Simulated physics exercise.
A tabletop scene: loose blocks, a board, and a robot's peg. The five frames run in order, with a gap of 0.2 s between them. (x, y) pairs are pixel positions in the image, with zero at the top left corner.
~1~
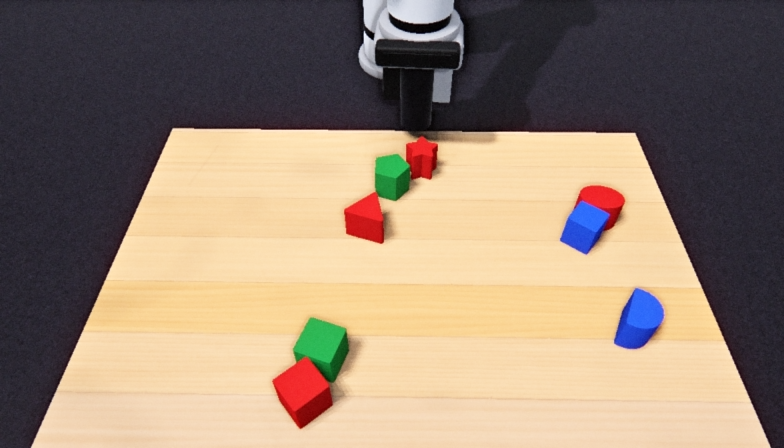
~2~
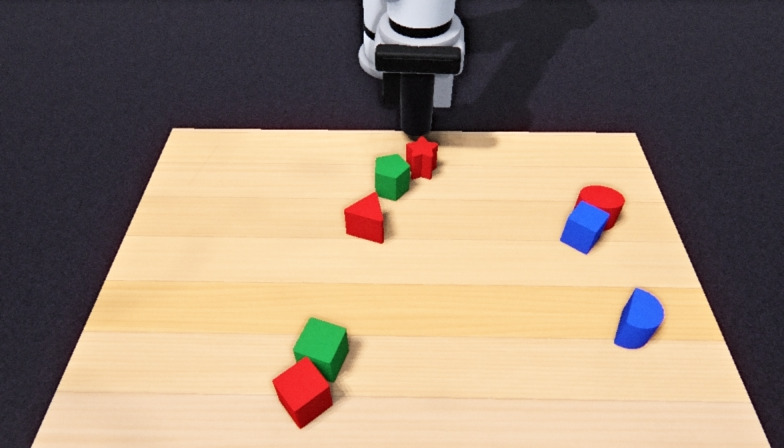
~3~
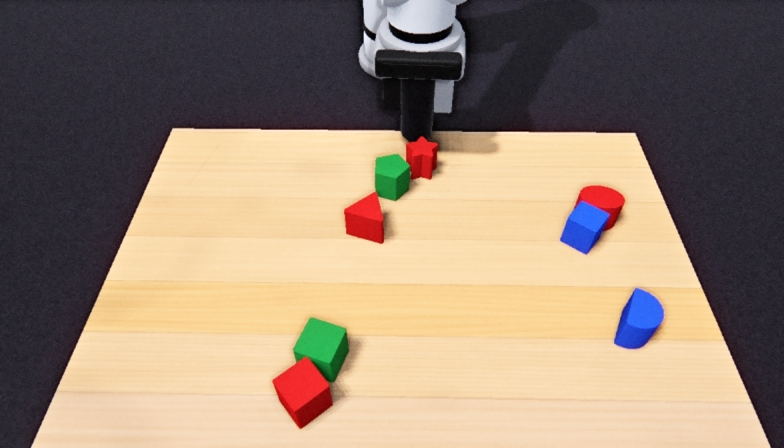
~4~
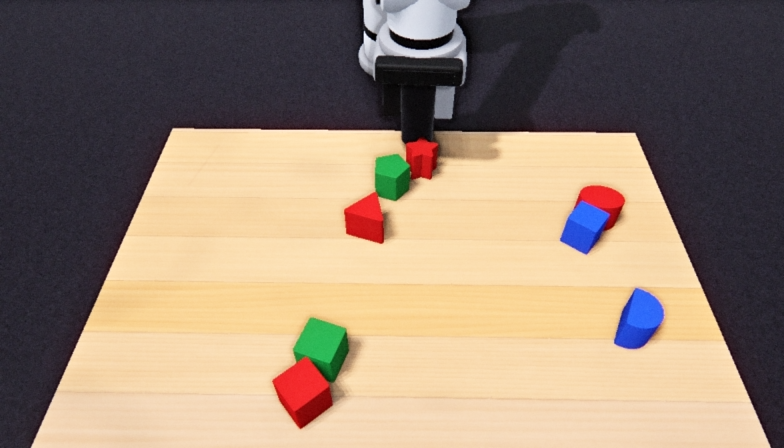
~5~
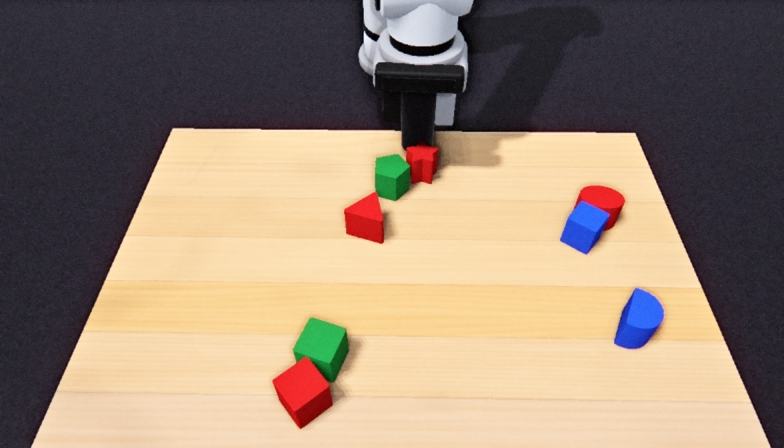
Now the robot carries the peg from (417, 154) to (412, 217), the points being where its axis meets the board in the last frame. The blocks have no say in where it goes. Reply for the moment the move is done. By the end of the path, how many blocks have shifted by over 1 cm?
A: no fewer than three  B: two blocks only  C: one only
Letter B.
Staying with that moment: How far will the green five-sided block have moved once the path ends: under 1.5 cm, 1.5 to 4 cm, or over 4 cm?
My prediction: Between 1.5 and 4 cm.
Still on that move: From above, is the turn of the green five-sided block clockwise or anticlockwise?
Viewed from overhead, the green five-sided block winds up turned clockwise.
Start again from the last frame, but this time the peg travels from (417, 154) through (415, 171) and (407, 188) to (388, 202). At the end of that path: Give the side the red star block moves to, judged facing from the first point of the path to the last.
Well, taking the path from its start to its end as straight ahead, the red star block moves to the left.
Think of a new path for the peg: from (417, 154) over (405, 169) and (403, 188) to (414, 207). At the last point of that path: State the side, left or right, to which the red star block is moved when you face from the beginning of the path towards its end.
The red star block is shifted sideways to the left, facing along the path from start to end.
What follows on the original path. One third of the way, peg at (416, 165); red star block at (425, 172).
Two thirds of the way, peg at (414, 185); green five-sided block at (381, 176), turned 35° clockwise; red star block at (429, 190).
At the end, peg at (412, 208); red triangle in place; green five-sided block at (380, 176), turned 40° clockwise; red star block at (433, 211).
